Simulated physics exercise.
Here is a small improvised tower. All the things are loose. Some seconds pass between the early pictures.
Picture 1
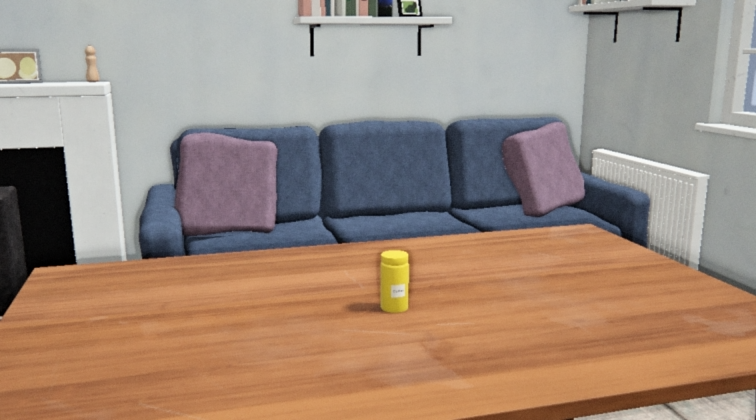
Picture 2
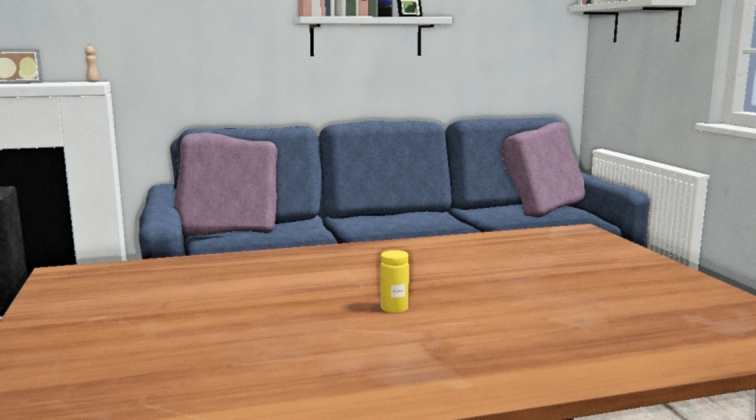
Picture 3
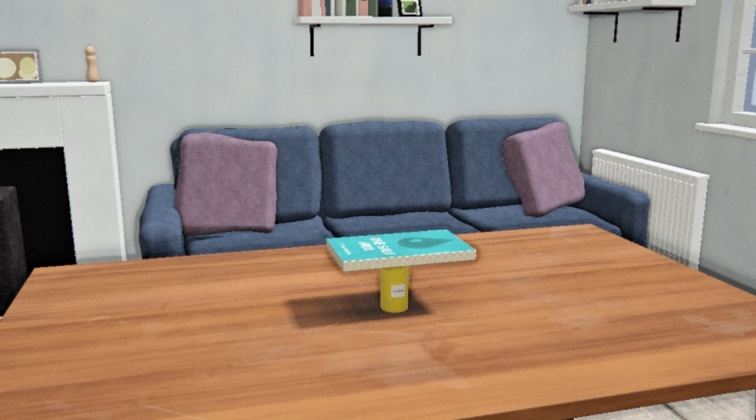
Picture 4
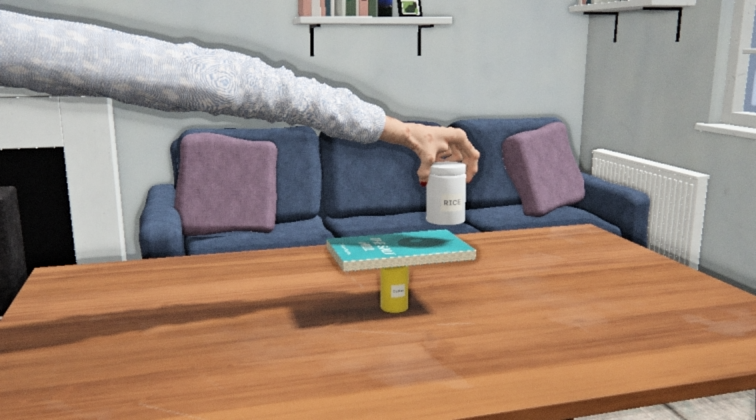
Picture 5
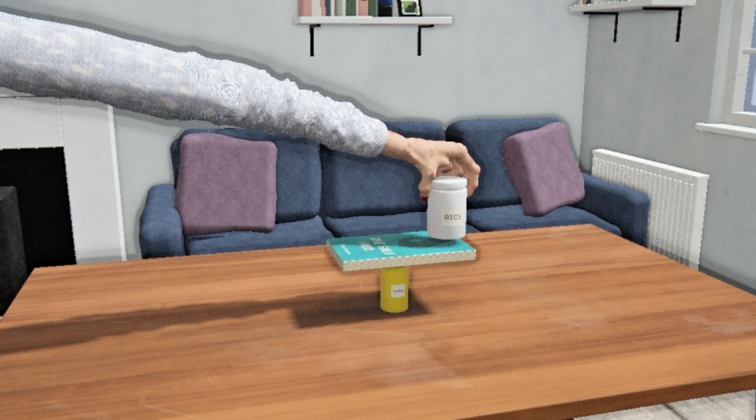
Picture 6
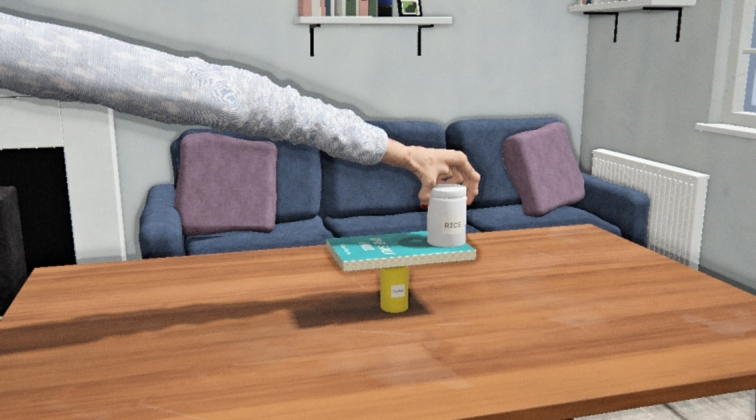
In a living room, a yellow container stood alone on a wooden table, then a turquoise book appeared flat on top of it, and a hand from the left lowered a white jar onto the book's right side, still gripping it.
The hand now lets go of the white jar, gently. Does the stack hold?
It comes apart.
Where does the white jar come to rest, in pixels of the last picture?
At about (512, 285).
Then, 0.30 s past the last view, white jar now fallen; turquoise book rocked 46° from its first pose.
Then, 0.40 s past the last view, turquoise book rocked 65° from its first pose.
Then, 0.60 s past the last view, turquoise book rocked 43° from its first pose; yellow shaker rocked 20° from its first pose.
Then, 0.70 s past the last view, turquoise book now fallen; yellow shaker on its side.
Finally, fallen, turquoise book and white jar; down or leaning hard in the stack, yellow shaker. Final places as the last picture's camera would see them, white jar near (512, 285). The stack gives way.
